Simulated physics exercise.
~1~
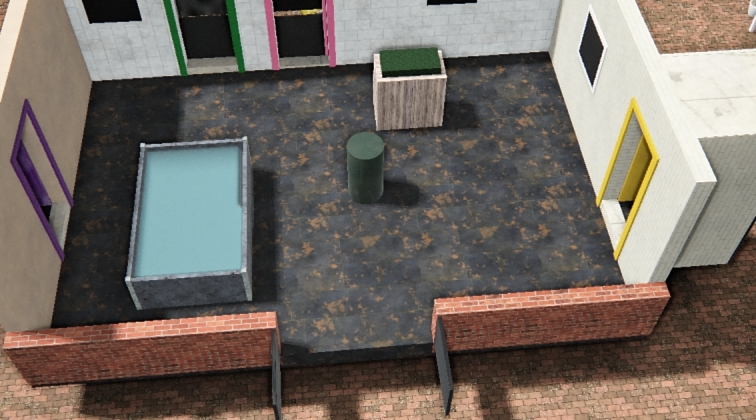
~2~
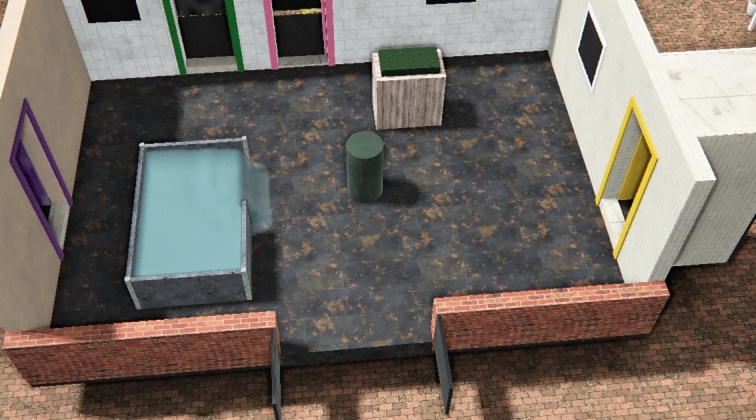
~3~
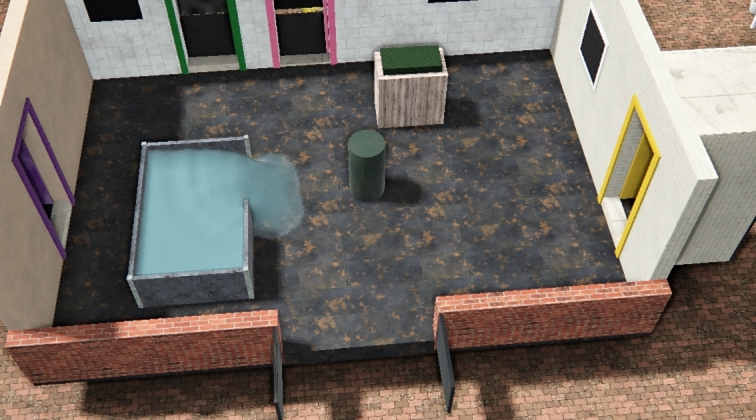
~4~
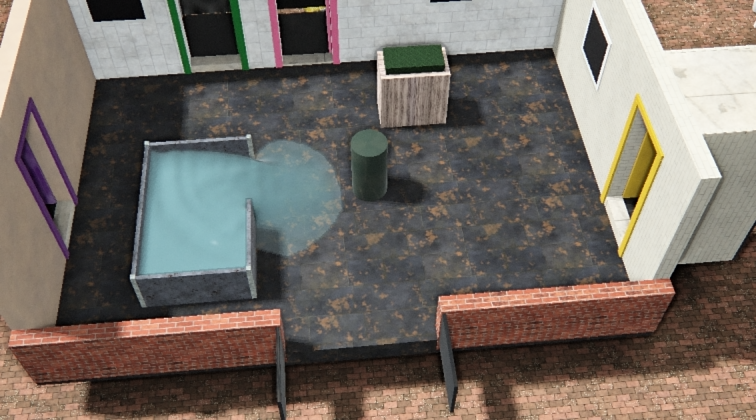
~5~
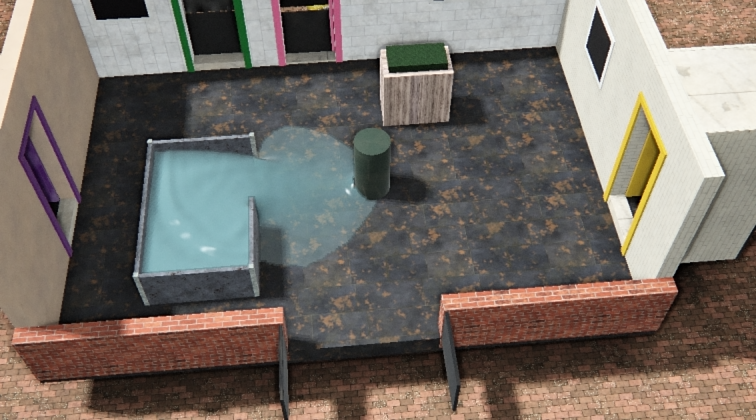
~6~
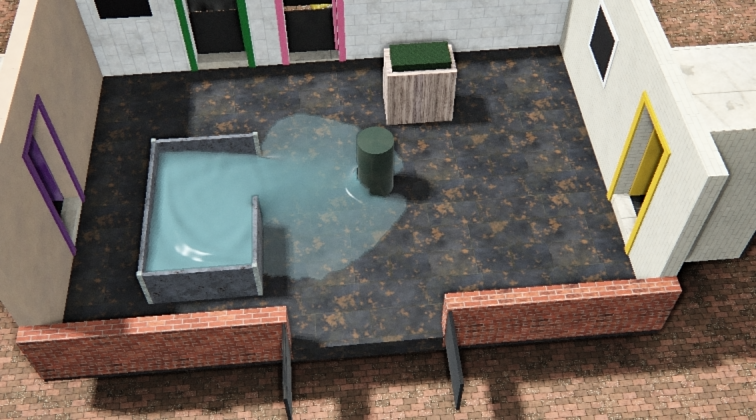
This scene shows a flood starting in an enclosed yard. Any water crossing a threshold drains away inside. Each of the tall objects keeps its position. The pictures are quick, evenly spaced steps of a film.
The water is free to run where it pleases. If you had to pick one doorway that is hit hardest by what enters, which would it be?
The pink doorway takes the most.
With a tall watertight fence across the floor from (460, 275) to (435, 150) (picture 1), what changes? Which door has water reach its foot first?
Answer: The door marked pink.
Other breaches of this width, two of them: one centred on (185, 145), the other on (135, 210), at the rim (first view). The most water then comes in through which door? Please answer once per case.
Taking the cases in order: The one in green, then the door marked purple.
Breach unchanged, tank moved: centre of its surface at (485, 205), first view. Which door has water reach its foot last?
That would be the one in purple.
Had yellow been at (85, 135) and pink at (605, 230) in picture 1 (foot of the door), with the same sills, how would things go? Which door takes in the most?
My pick is the pink-painted one.
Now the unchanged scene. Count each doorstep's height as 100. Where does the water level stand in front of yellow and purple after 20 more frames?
I'd put it at close to 70 and 0 per cent.
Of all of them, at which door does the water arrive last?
Result: The door marked purple.
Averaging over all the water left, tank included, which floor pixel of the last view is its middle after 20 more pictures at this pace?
Around (354, 189).
A moment on, water covers 25 % of the floor; yellow door not reached, green door not reached, pink door not reached, purple door not reached.
Next, water covers 45 % of the floor; yellow door not reached, green door not reached, pink door wet at the sill, nothing in, purple door not reached.
Then, water covers 60 % of the floor; yellow door wet at the sill, nothing in, green door not reached, pink door a trickle in, purple door not reached.
Later, water covers 75 % of the floor; yellow door wet at the sill, nothing in, green door wet at the sill, nothing in, pink door some in, purple door not reached.
In the end, water covers 90 % of the floor; yellow door wet at the sill, nothing in, green door wet at the sill, nothing in, pink door some in, purple door wet at the sill, nothing in; the pink door has let in the most.
